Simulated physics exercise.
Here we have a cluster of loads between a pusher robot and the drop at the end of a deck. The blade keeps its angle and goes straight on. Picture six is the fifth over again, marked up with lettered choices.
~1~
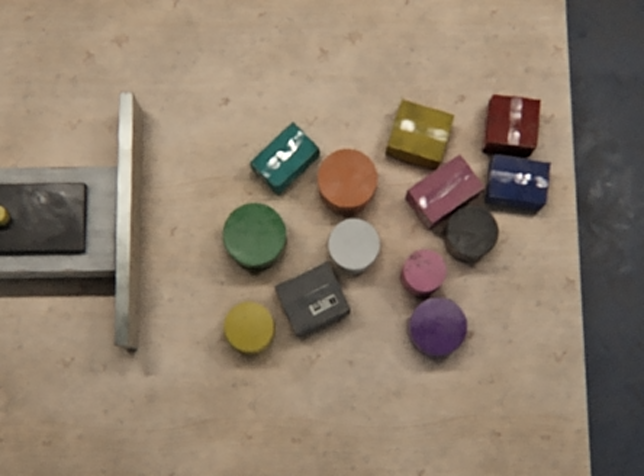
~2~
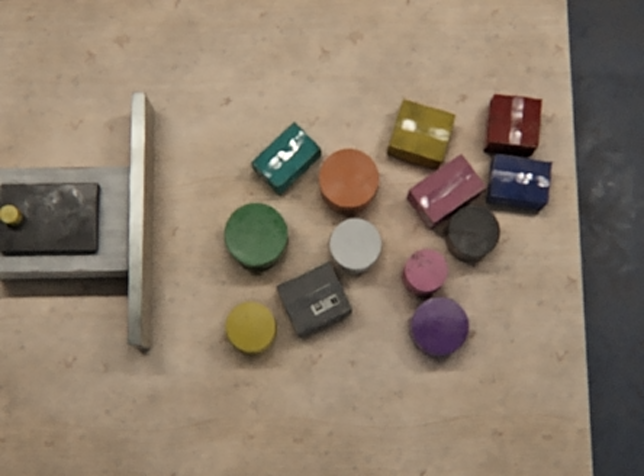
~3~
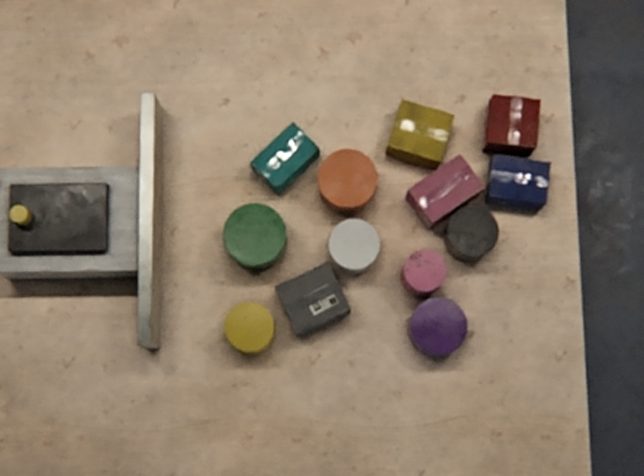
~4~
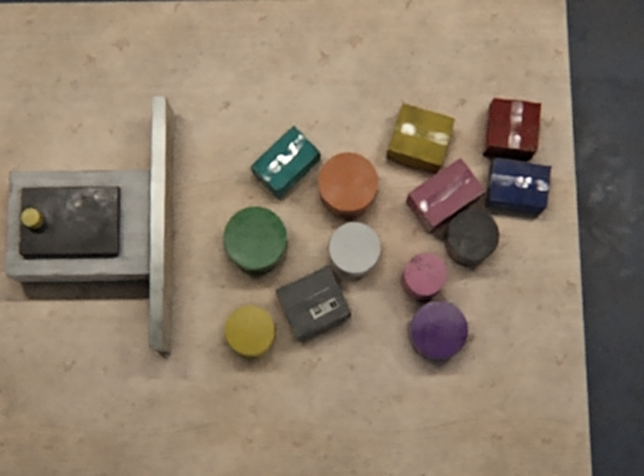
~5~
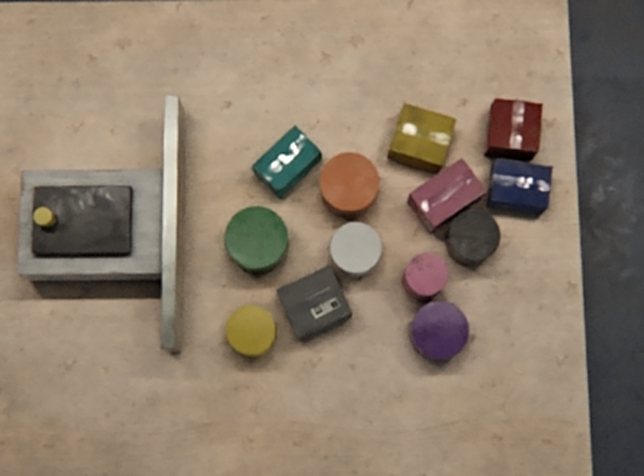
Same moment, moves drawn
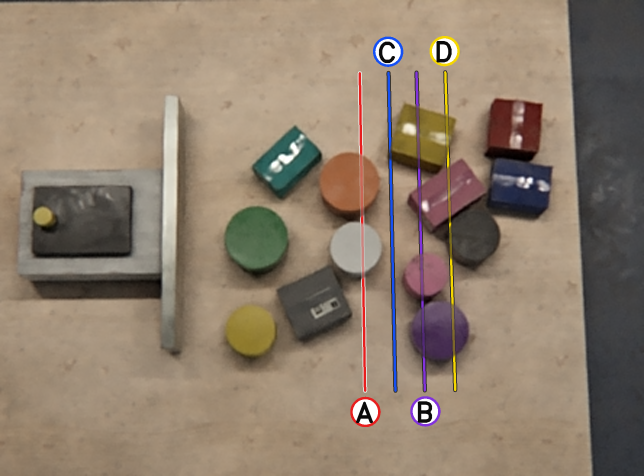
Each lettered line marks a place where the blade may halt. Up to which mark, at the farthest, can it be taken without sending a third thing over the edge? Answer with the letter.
No third one falls up to D.
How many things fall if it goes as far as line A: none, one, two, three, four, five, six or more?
In all, none.
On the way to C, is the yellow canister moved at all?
Yes.
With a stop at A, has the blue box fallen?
No.
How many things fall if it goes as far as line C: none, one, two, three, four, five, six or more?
By then, none.
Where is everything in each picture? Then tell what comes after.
In the first frame, yellow box (420, 135); red box (511, 126); blue box (517, 183).
In the second frame, robot (56, 217); purple canister (439, 327).
In the third frame, robot (66, 217); grey parcel (312, 299).
In the fourth frame, robot (78, 221); turquoise parcel (286, 162).
In the fifth frame, robot (90, 220); pink box (446, 197); yellow canister (252, 332); pink canister (425, 277).
On the marked copy, A at (362, 228); B at (421, 227); C at (392, 228); D at (450, 227).
Taking D. A third of the way, robot (192, 219); yellow canister (306, 339); turquoise parcel (314, 155).
Two thirds of the way, robot (294, 218); blue box (533, 189); black pail (515, 243).
When it is over, robot (370, 217); blue box (580, 191); black pail (579, 247); none fallen.
As for the rest, A is within the limit but short; B is within the limit but short; C is within the limit but short.
